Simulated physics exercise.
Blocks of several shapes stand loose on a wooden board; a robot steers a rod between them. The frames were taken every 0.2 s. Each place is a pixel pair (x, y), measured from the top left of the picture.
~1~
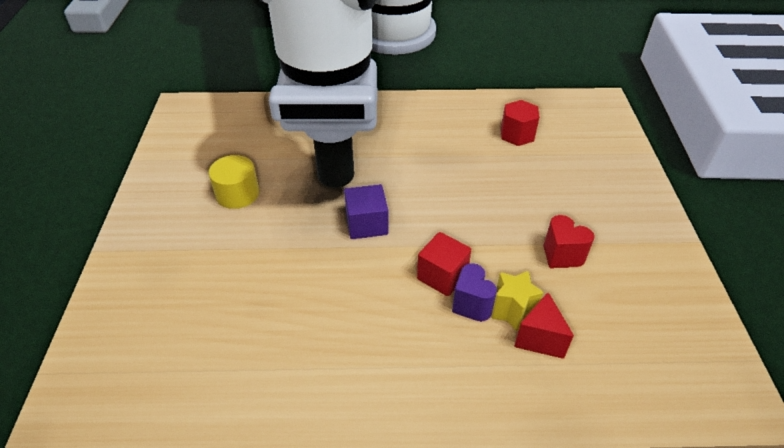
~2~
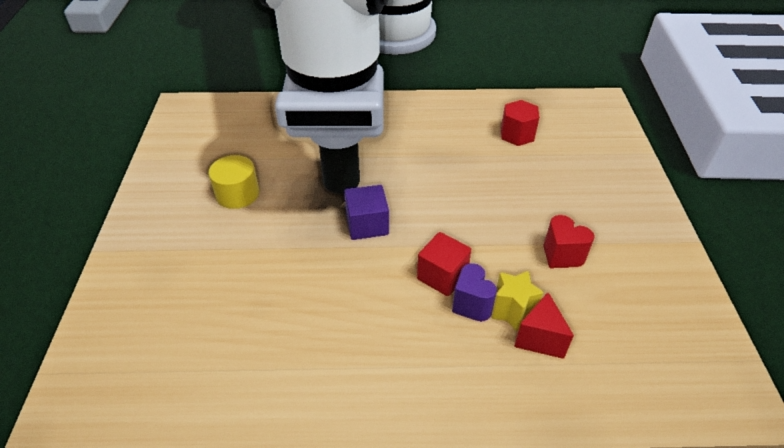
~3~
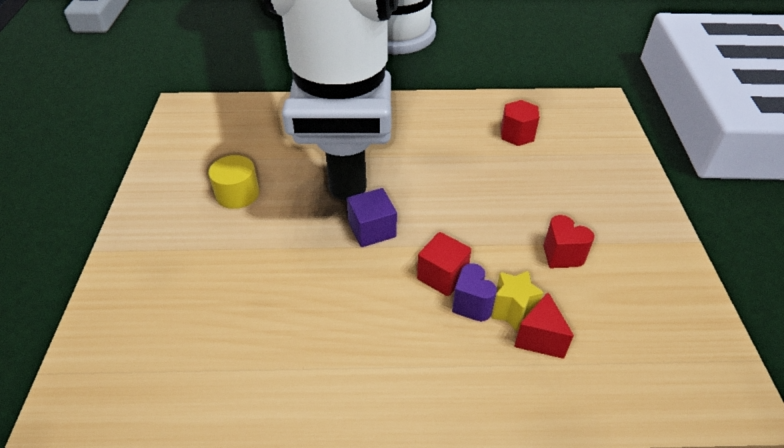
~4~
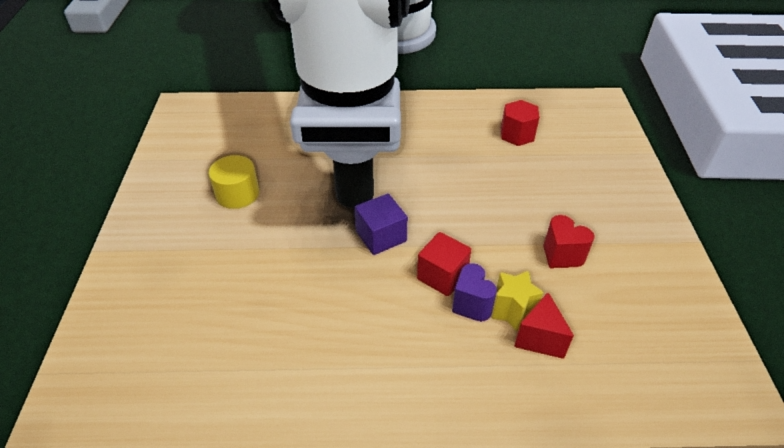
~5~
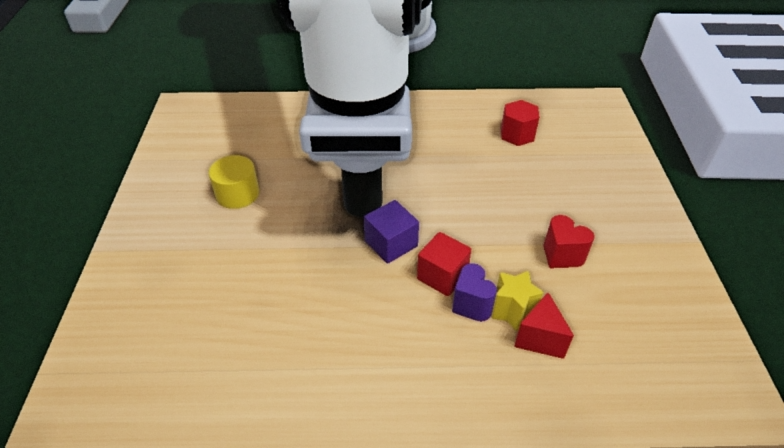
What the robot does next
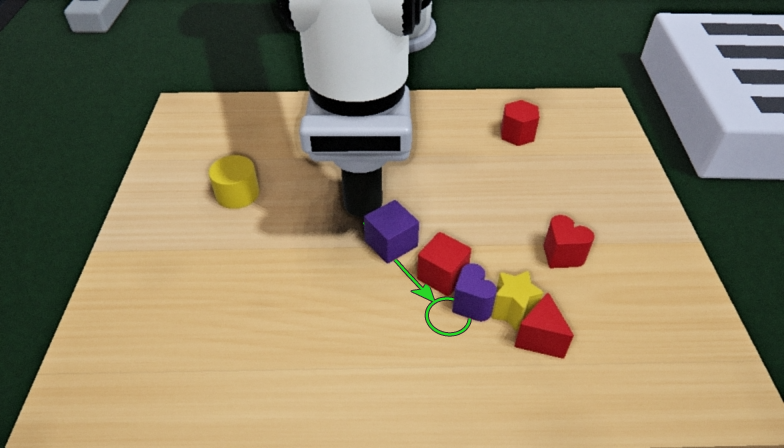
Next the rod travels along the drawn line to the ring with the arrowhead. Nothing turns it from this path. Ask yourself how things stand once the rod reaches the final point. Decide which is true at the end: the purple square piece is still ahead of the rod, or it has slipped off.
Ahead.
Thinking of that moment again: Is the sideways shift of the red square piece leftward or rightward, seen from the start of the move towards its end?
Side: Left.
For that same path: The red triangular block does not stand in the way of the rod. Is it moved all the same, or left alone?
Shifted.
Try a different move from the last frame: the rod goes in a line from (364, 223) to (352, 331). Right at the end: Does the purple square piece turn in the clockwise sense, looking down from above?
Answer: No.
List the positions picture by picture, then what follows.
In the first picture, rod's lower end at (336, 177); purple square piece at (366, 199); red square piece at (445, 251); purple heart-shaped block at (475, 281); yellow star-shaped block at (519, 287); red triangular block at (548, 316).
In the second picture, rod at (342, 183); blocks still.
In the third picture, rod at (348, 189); purple square piece at (372, 204).
In the fourth picture, rod at (355, 197); purple square piece at (381, 211).
In the fifth picture, rod at (363, 205); purple square piece at (391, 218); red square piece at (445, 251); purple heart-shaped block at (475, 281); yellow star-shaped block at (519, 287); red triangular block at (548, 316).
Drawn move, from (364, 223) to (448, 316).
On the path given first. One third of the way, rod at (389, 235); purple square piece at (425, 244), turned 25° anticlockwise; red square piece at (463, 260); purple heart-shaped block at (489, 290), turned 15° clockwise; yellow star-shaped block at (525, 291), turned 20° anticlockwise; red triangular block at (552, 319).
Two thirds of the way, rod at (417, 266); purple square piece at (458, 275), turned 30° anticlockwise; red square piece at (500, 289), turned 15° anticlockwise; purple heart-shaped block at (535, 317); yellow star-shaped block at (566, 303), turned 35° anticlockwise; red triangular block at (589, 334), turned 45° clockwise.
At the end, rod at (450, 299); purple square piece at (496, 308), turned 40° anticlockwise; red square piece at (542, 317), turned 25° anticlockwise; purple heart-shaped block at (584, 344); yellow star-shaped block at (584, 305), turned 85° anticlockwise; red triangular block at (623, 345), turned 70° clockwise.
